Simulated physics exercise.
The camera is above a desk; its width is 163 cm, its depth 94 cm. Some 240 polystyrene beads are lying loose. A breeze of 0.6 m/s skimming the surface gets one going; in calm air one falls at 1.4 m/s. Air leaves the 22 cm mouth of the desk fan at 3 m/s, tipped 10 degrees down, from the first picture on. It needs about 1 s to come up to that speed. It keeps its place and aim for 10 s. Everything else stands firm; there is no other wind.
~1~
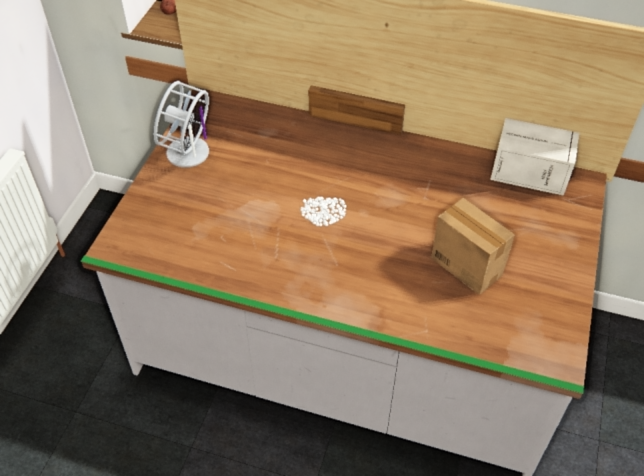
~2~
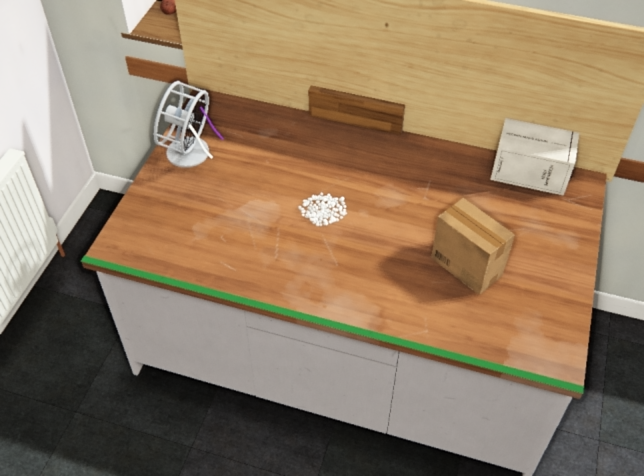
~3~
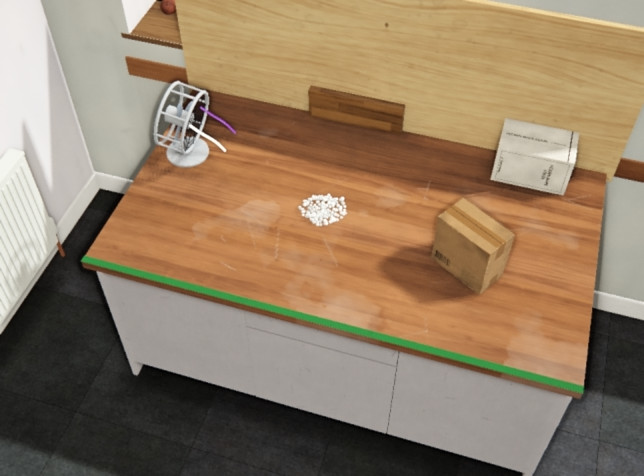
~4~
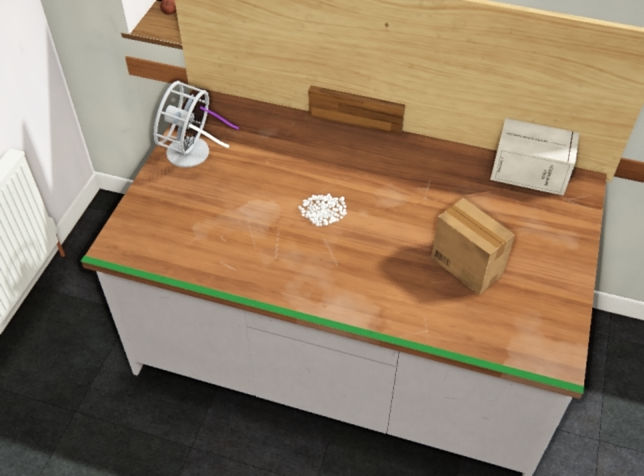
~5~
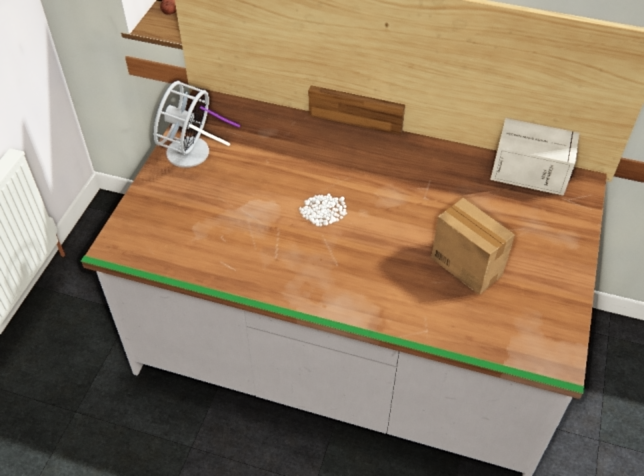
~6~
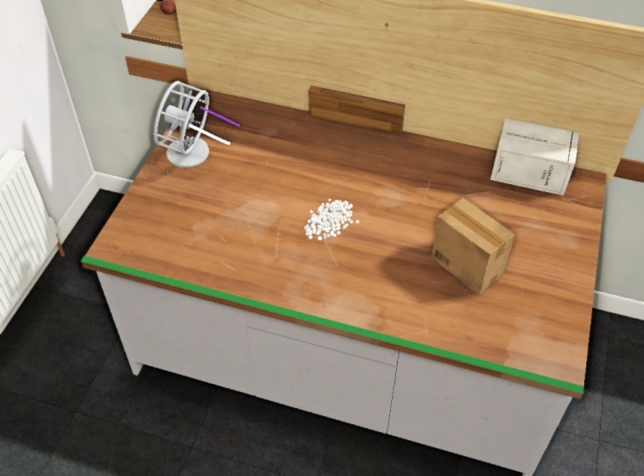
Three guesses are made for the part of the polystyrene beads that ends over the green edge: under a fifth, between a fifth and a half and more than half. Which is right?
The share over the green edge is above half.
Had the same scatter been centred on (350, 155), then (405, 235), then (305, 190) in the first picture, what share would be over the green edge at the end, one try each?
In that order: 0 %, 80 %, 60 %.
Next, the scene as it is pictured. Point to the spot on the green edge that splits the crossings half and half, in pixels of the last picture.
At about (435, 355).
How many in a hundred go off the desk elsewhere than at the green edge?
About 0 %.
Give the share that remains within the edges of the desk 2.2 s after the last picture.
Near 40 %.
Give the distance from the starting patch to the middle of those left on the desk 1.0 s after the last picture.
About 40 cm.
Then, 1.0 s after the last picture, 71 % are on the move or not yet settled, 45 % are over the green edge; the middle of those still in play is near (374, 303).
Then, 2.2 s after the last picture, 44 % are on the move or not yet settled, 58 % are over the green edge; the middle of those still in play is near (376, 312).
Then, 4.6 s after the last picture, 23 % are on the move or not yet settled, 78 % are over the green edge; the middle of those still in play is near (364, 323).
Then, 9.1 s after the last picture, at the end, 87 % are over the green edge.
